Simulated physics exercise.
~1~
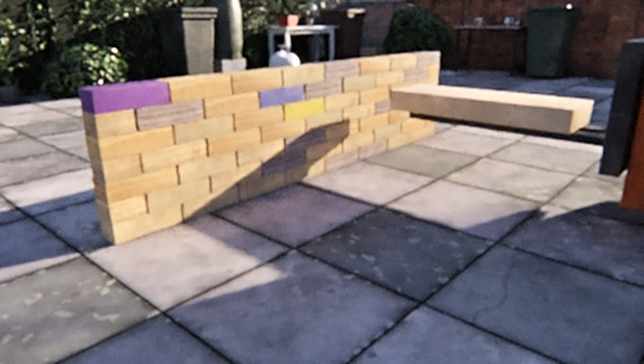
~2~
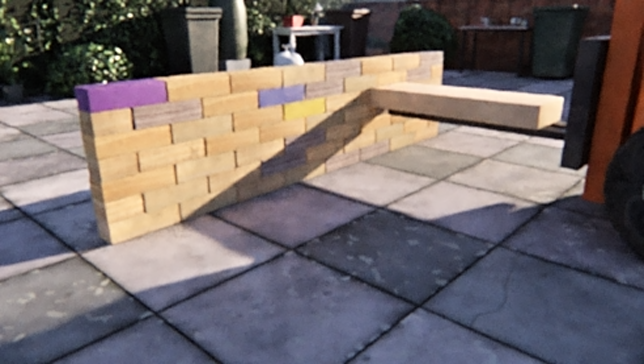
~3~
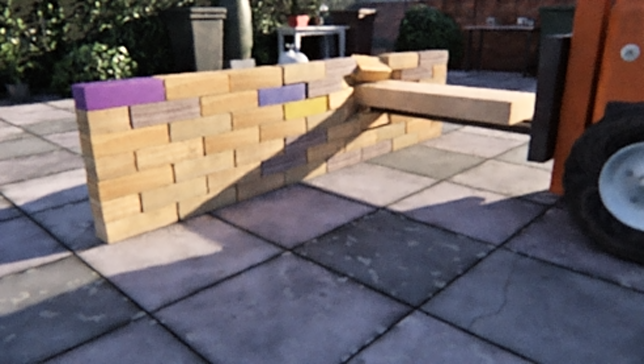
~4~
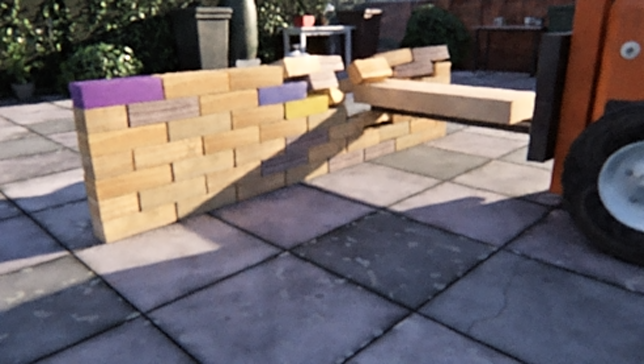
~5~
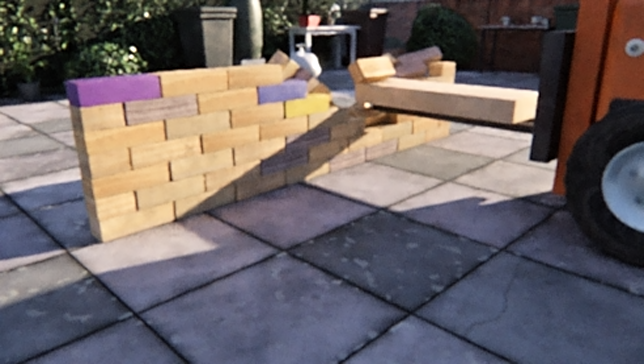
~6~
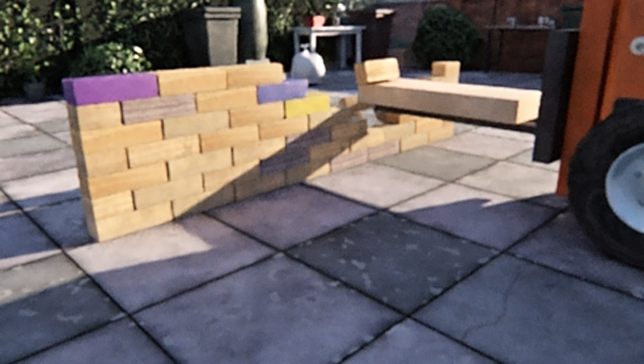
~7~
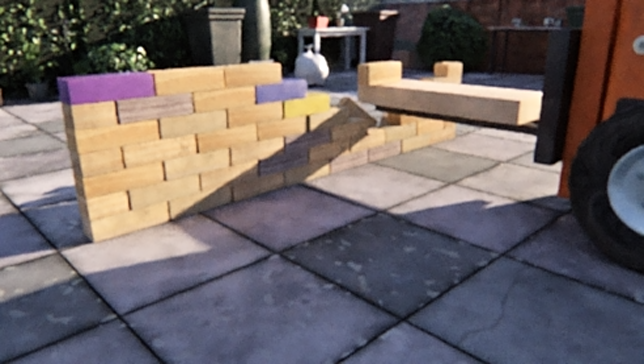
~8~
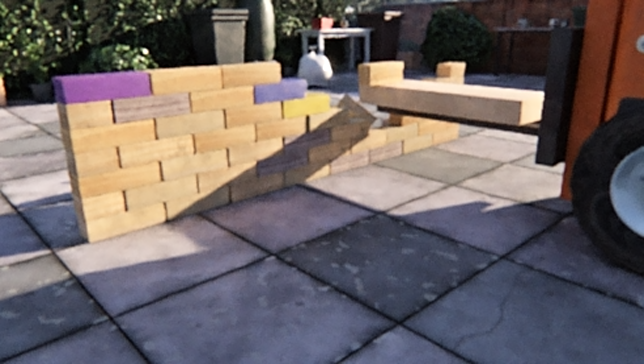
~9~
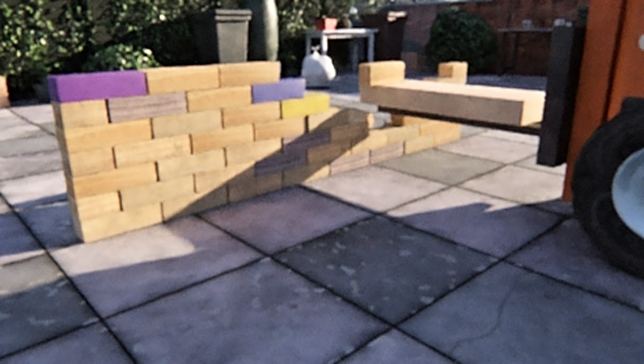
On a paved patio, an orange lift truck pushed a long pale block leftward into a low wall of wooden bricks and stopped, knocking bricks off the top and far end, while the purple, blue and yellow ones stayed in place.
